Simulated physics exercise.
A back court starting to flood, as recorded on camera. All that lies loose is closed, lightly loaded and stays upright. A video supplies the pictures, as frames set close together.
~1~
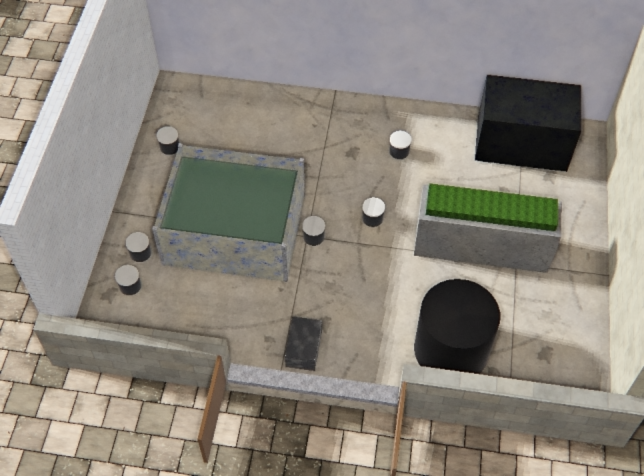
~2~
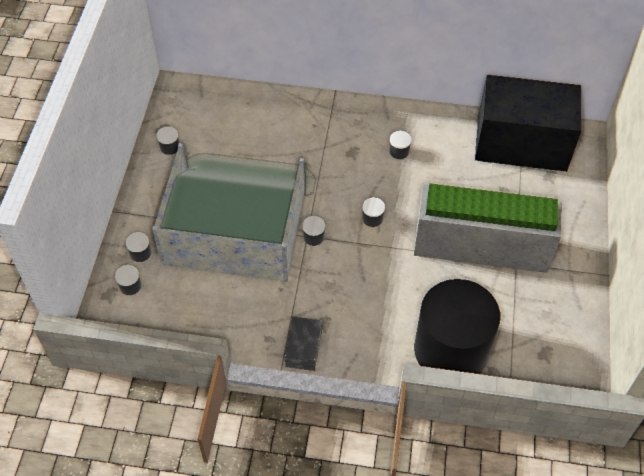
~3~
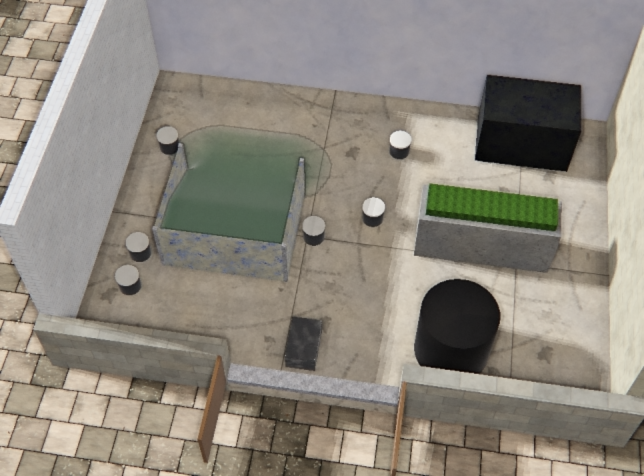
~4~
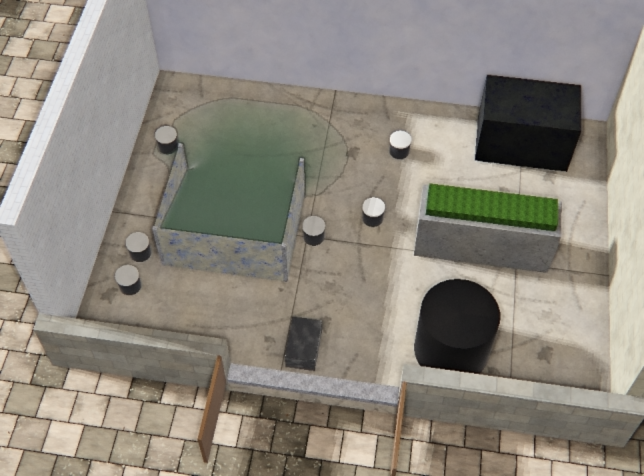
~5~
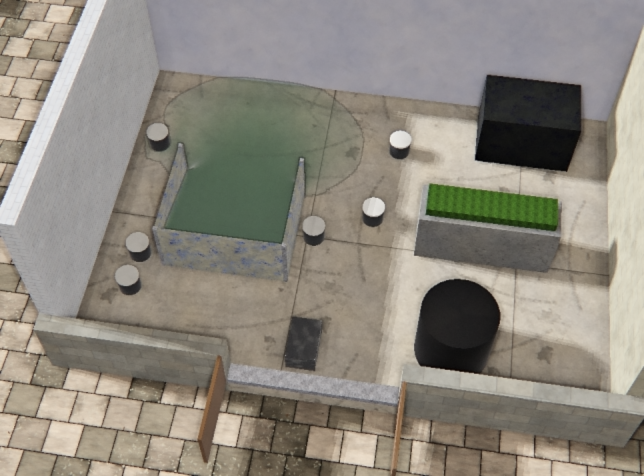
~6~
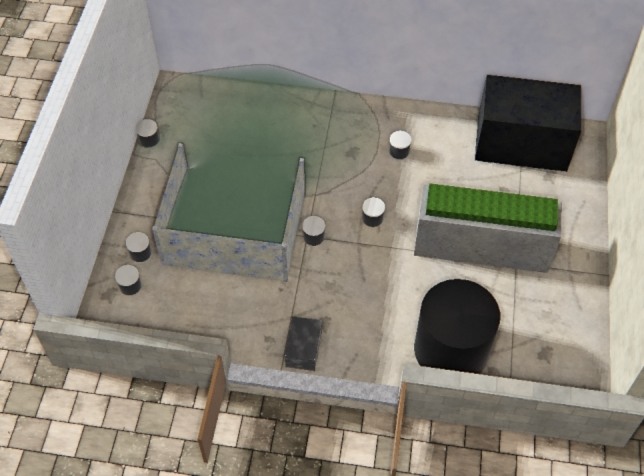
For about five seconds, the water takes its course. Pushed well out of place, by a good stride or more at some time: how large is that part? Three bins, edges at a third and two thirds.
High band.
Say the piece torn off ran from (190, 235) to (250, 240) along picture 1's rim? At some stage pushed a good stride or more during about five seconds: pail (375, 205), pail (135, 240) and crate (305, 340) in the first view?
The first: Never got that far; the second: Got that far; the third: Got that far.
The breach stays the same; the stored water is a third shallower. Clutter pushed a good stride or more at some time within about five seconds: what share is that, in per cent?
I'd put it near 60 per cent of the loose things.
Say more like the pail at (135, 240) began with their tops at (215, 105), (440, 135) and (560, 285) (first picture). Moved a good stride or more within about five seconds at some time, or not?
Here's the rundown: Sent far off, sent far off, and finally never gets far.
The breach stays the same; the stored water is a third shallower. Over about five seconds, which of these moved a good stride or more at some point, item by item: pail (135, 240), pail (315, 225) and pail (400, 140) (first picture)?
Object 1: Covered it. Object 2: Didn't cover it. Object 3: Covered it.
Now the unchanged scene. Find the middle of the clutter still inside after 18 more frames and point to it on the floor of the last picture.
Roughly at (261, 285) in the last view.
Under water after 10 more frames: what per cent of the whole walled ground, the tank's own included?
Something like 35 in a hundred.
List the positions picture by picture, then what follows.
In the first picture, a pail at (167, 134) rests on the ground; a pail at (374, 207), on the bottom; 0 of 7 have shifted.
In the second picture, a pail at (167, 134), on the bottom; a pail at (374, 207), on the bottom; 0 of 7 have shifted.
In the third picture, a pail at (167, 134), on the bottom; a pail at (374, 207) rests on the ground; 0 of 7 have shifted.
In the fourth picture, a pail at (166, 134) rests on the ground; a pail at (374, 207), on the bottom; 0 of 7 have shifted.
In the fifth picture, a pail at (157, 131) rests on the ground, close to its start; a pail at (374, 207) rests on the ground; 1 of 7 have shifted.
In the sixth picture, a pail at (146, 127) rests on the ground, a stride from its start; a pail at (374, 207), on the bottom; 1 of 7 have shifted.
A moment on, 0 of 7 are well off their spots; 0 afloat.
Next, 0 of 7 are well off their spots; 1 afloat.
Later, 4 of 7 are well off their spots; 4 afloat.
In the end, 5 of 7 are well off their spots, and 5 have been at some point; 2 afloat.
